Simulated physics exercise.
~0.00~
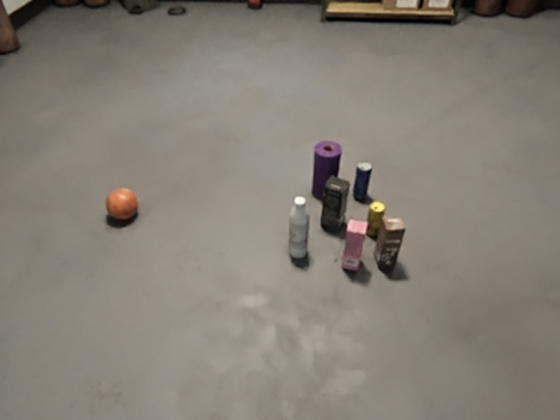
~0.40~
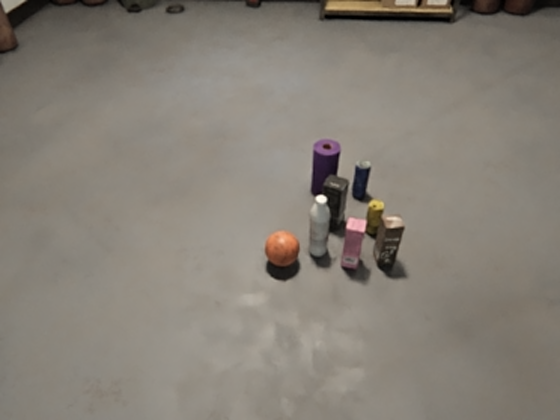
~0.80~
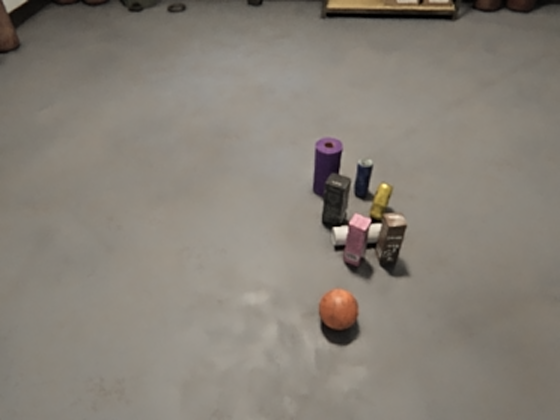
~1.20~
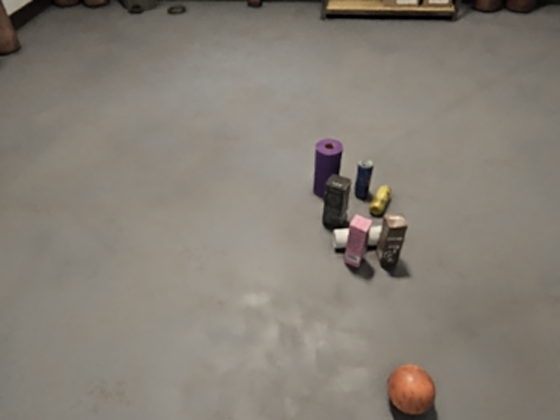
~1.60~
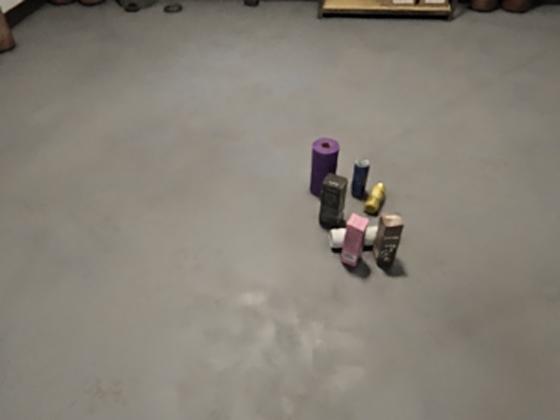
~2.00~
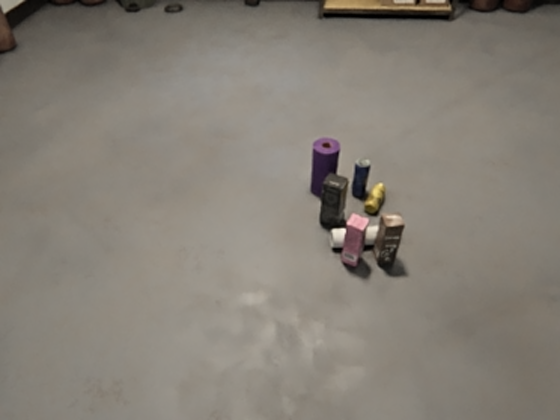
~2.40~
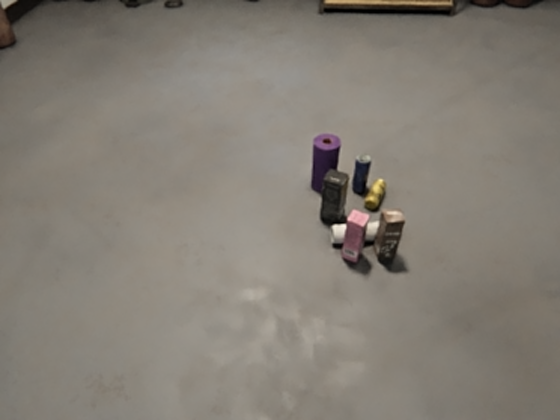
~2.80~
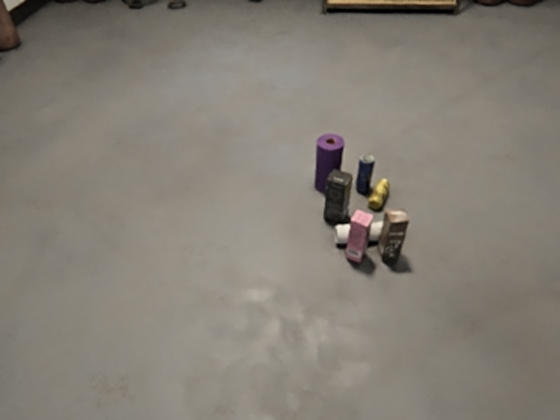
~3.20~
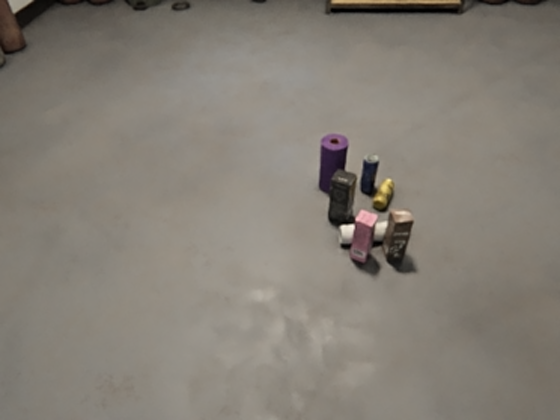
The clip shows an orange ball rolling right across a grey floor into a cluster of upright objects, knocking over a white bottle and a yellow can before rolling out of view at the lower right, while the cartons, blue can and purple roll remain standing.
